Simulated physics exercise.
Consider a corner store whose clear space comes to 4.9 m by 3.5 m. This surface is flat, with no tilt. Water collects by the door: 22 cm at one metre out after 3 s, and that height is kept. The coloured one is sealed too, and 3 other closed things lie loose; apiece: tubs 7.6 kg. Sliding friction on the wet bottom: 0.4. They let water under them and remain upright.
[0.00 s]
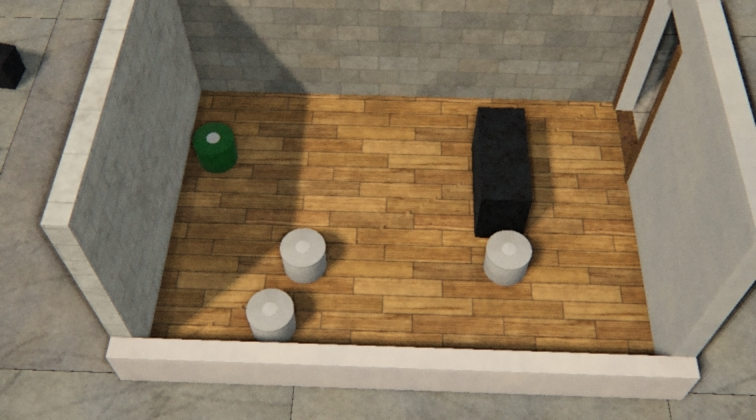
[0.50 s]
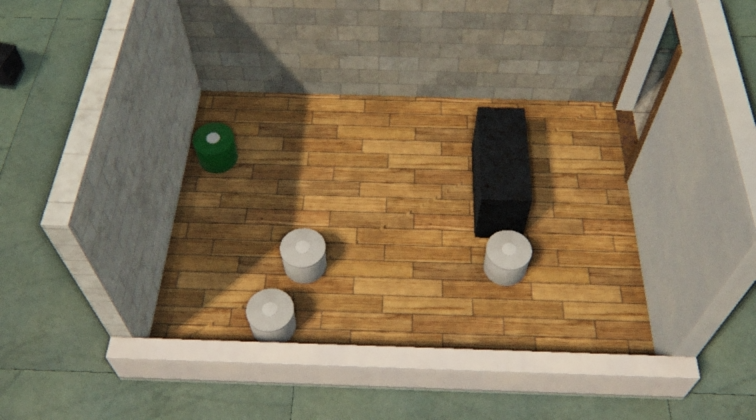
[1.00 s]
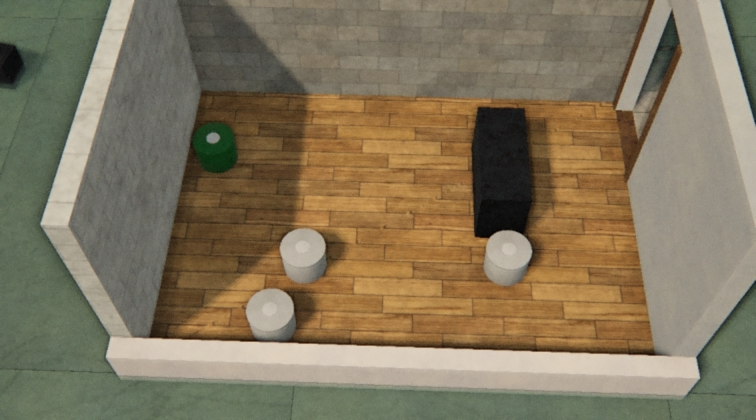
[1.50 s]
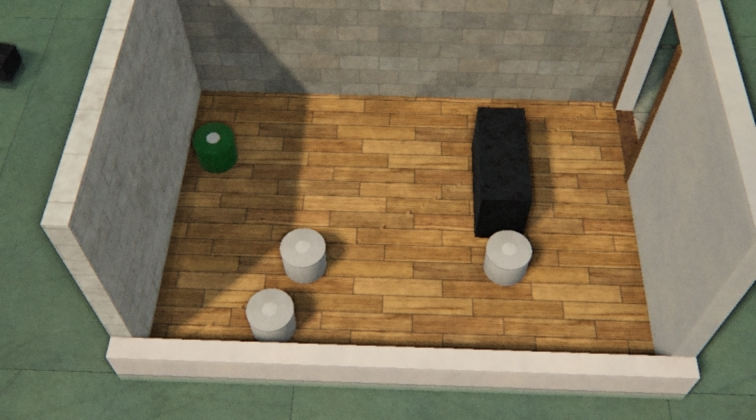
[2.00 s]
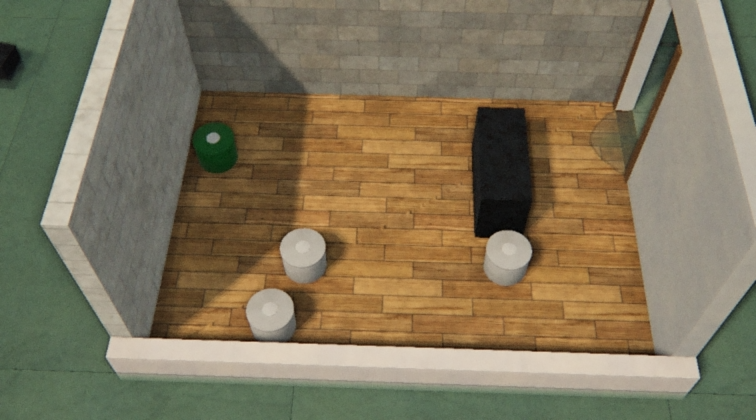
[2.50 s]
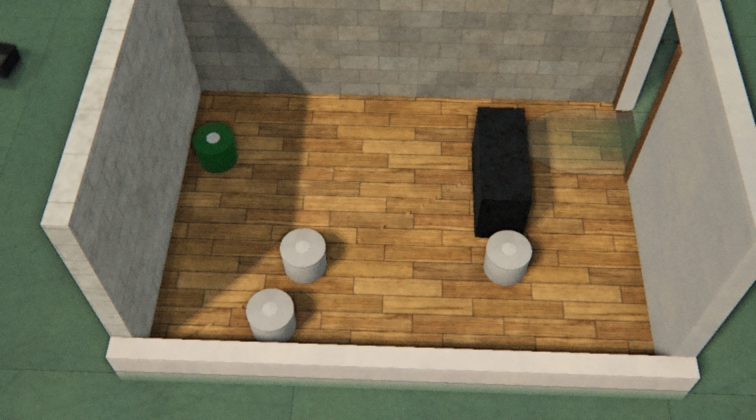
Small store with a wood floor, water spreading in from the doorway at right while the green tub and pale cylinders stay still.
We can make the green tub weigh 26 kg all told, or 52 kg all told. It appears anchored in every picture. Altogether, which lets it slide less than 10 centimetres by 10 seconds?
Looks to me like the light option works.
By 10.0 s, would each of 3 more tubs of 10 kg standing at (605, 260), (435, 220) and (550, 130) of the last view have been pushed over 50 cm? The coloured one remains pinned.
Taking them in order, the first is beyond the line, the second inside the line and the third beyond the line.
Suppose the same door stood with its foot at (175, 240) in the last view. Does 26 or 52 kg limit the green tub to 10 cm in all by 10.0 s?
Okay, so the light mass does it.
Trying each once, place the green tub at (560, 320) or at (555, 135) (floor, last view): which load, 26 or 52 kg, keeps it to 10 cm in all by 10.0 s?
For the first spot the lighter suffices, for the second only the heavier suffices.
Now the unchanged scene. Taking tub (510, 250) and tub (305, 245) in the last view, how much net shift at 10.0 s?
The first is 0 cm from its start, the second 5 cm.
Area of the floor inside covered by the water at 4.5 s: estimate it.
Some 6.0 m2.
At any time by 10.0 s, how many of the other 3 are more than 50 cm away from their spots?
The total is 0.
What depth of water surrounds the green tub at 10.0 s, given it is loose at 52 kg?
Close to 9 cm deep.
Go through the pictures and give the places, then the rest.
In the first picture, the green tub at (213, 138) rests on the ground; 0.0 m2 under water; 0 of 4 have shifted.
In the second picture, the green tub at (213, 138) rests on the ground; water covers 0.0 m2; 0 of 4 have shifted.
In the third picture, the green tub at (213, 138) rests on the ground; water covers 0.0 m2; 0 of 4 have shifted.
In the fourth picture, the green tub at (213, 138) rests on the ground; water covers 0.0 m2; 0 of 4 have shifted.
In the fifth picture, the green tub at (213, 138), on the bottom; water covers 0.2 m2; 0 of 4 have shifted.
In the sixth picture, the green tub at (213, 138) rests on the ground; water covers 0.9 m2; 0 of 4 have shifted.
After 3.5 s the green tub would be 0 cm from its start with 26 kg and 0 cm from its start with 52 kg; 0 cm of water round it then.
After 4.5 s the green tub would be 0 cm from its start with 26 kg and 0 cm from its start with 52 kg; 0 cm of water round it then.
After 7.0 s the green tub would be 0 cm from its start with 26 kg and 0 cm from its start with 52 kg; 7 cm of water round it then.
After 10.0 s the green tub would be 0 cm from its start with 26 kg and 0 cm from its start with 52 kg; 9 cm of water round it then.
